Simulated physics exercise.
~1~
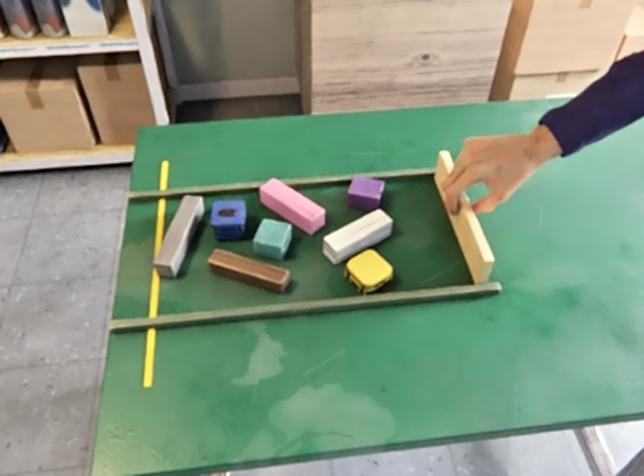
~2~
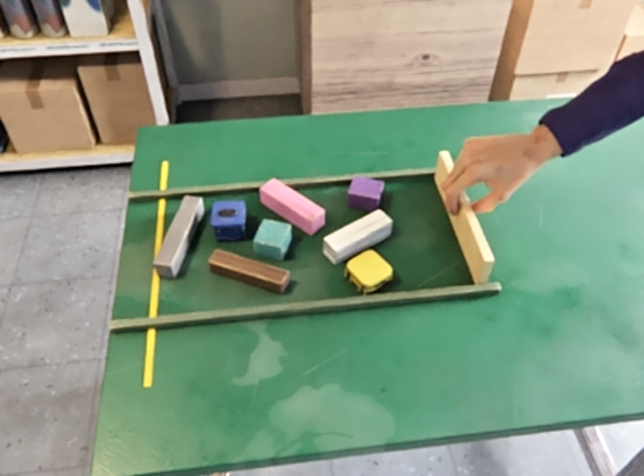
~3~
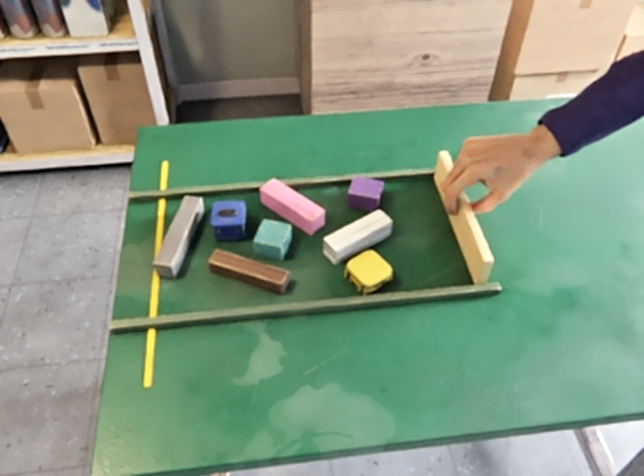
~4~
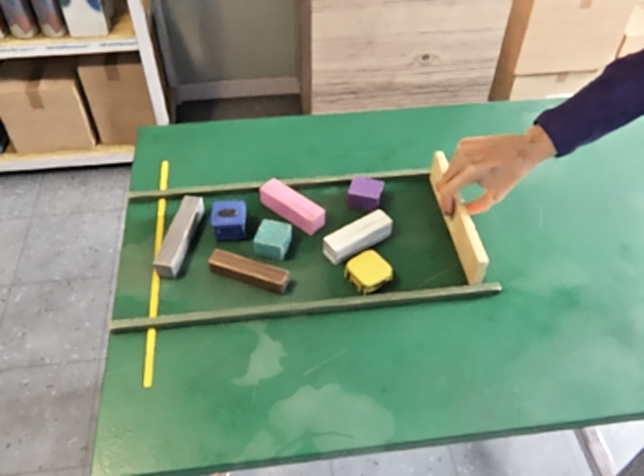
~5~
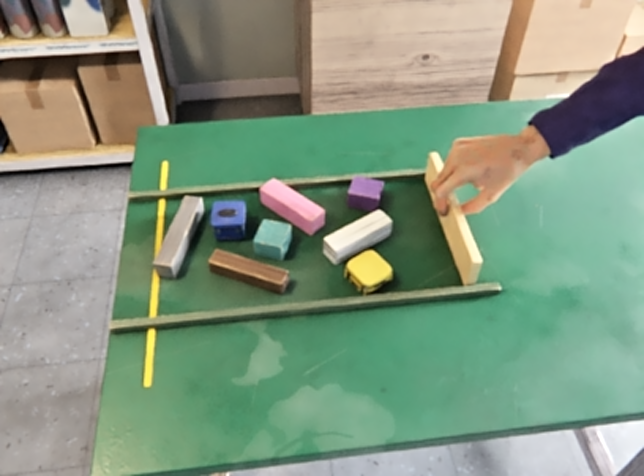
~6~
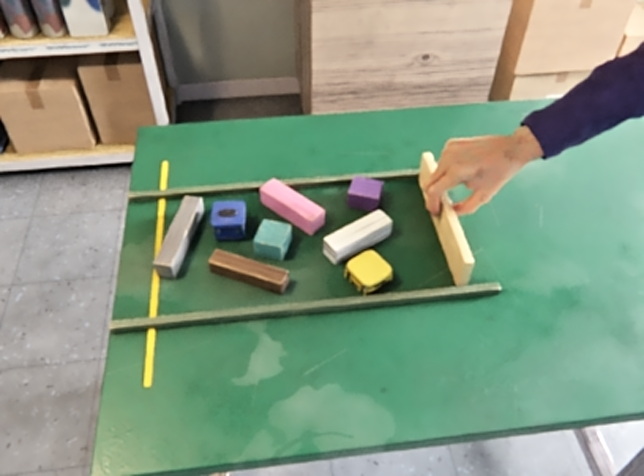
A hand slides a wooden board slightly left toward eight still blocks and sticks on a green table.
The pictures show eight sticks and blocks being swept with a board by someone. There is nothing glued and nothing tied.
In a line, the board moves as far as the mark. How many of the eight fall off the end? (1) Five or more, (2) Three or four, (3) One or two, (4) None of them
The answer is 1.
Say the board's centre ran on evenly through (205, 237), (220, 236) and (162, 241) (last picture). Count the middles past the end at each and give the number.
In order, that gives 1, then 1, then 5.
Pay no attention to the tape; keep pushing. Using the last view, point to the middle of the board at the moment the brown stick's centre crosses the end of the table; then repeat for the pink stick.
The brown stick gives roughly (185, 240), the pink stick roughly (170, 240).
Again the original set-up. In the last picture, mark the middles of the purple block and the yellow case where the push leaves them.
The purple block at (143, 216), the yellow case at (136, 290).
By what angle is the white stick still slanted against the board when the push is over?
Roughly 40° out of line.
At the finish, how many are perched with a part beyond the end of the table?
Expected count: 1.
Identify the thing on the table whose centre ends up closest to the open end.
Answer - the white stick.
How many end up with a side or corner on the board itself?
3.
Soon after, none off yet; grey bar at rest near (180, 235); blue case at rest near (229, 221); brown stick at rest near (248, 273).
In the end, the number that fall off is five or more; gone, pink stick, turquoise block, brown stick, blue case and grey bar.
